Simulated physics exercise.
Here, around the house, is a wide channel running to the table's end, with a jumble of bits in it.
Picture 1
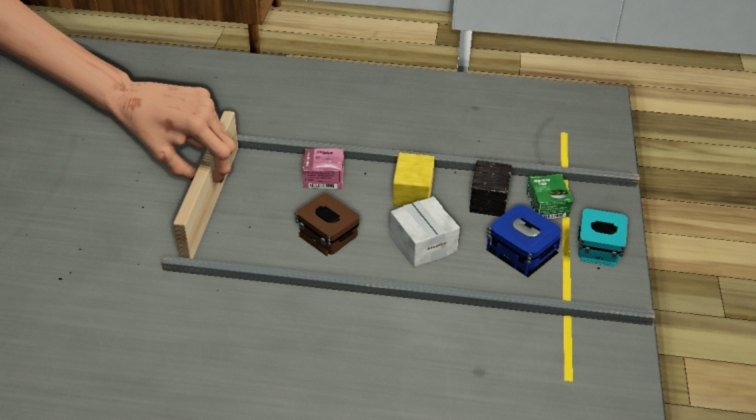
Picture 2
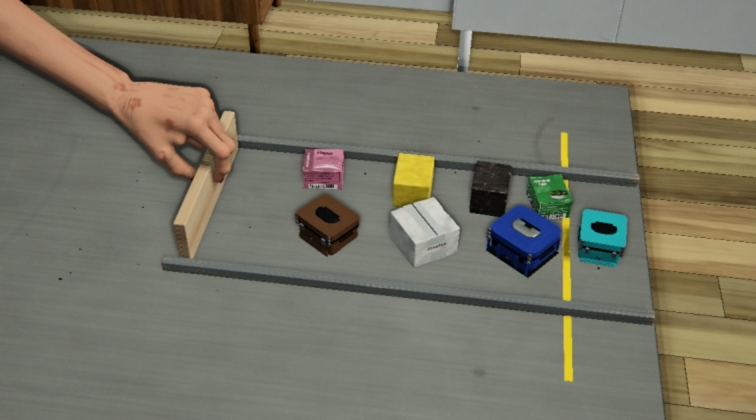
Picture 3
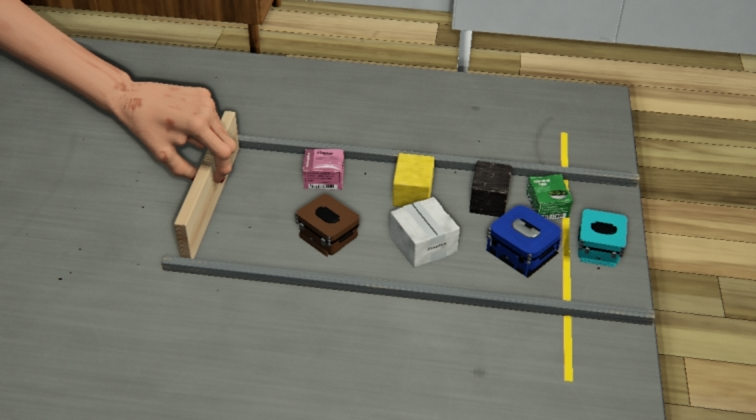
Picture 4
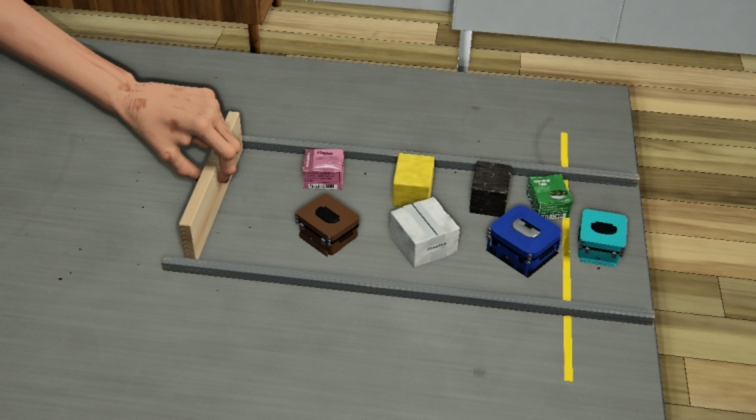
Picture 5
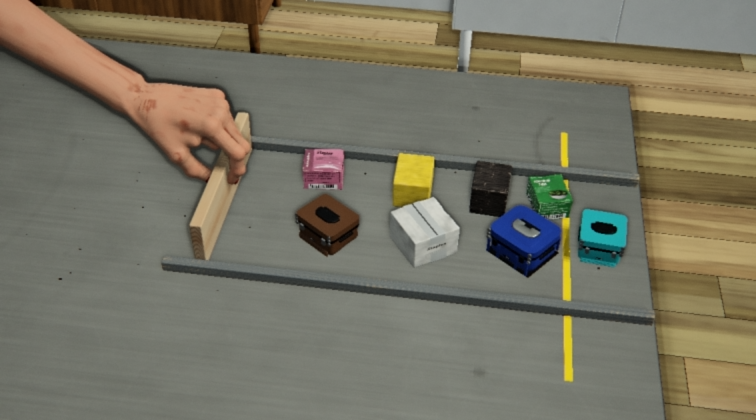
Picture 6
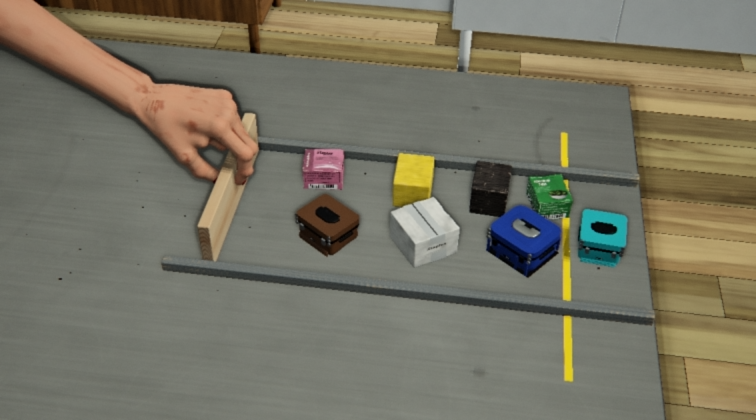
On a gray tabletop, a hand slid an upright wooden board slightly to the right between two rails, while the colorful little boxes and cases scattered in front of it stayed still.
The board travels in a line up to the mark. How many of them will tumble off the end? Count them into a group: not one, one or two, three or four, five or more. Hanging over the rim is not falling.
Group: Three or four.
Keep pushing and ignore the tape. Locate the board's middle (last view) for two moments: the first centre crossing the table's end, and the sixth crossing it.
The first one at (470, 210), the next at (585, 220).
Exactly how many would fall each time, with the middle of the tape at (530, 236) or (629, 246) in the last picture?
In order, 3 then 8.
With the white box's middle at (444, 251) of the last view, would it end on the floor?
The answer: It keeps its place.
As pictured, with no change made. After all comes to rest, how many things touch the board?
2 are in contact with it.
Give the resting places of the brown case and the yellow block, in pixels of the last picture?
Middles: Around (594, 243) and around (627, 204).
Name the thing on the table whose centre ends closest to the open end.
It would be the white box, I'd say.
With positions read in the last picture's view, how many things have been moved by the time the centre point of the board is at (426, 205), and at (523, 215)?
Counts: 8 and 8.
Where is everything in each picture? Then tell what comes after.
The first picture shows turquoise case (601, 238); green box (549, 197); blue case (524, 240); board (209, 183); tape (566, 239).
The second picture shows green box (549, 197); brown case (328, 226).
The third picture shows blue case (524, 240); yellow block (413, 181).
The fourth picture shows turquoise case (601, 239); white box (424, 232).
The fifth picture shows green box (549, 197); black block (490, 189).
The sixth picture shows turquoise case (601, 239); green box (549, 197); blue case (524, 240); board (230, 185); tape (566, 239).
Soon after, none off yet; turquoise case at rest near (601, 239); green box at rest near (549, 197); blue case at rest near (524, 240).
In the end, the number that fall off is three or four; gone, black block, blue case, green box and turquoise case.
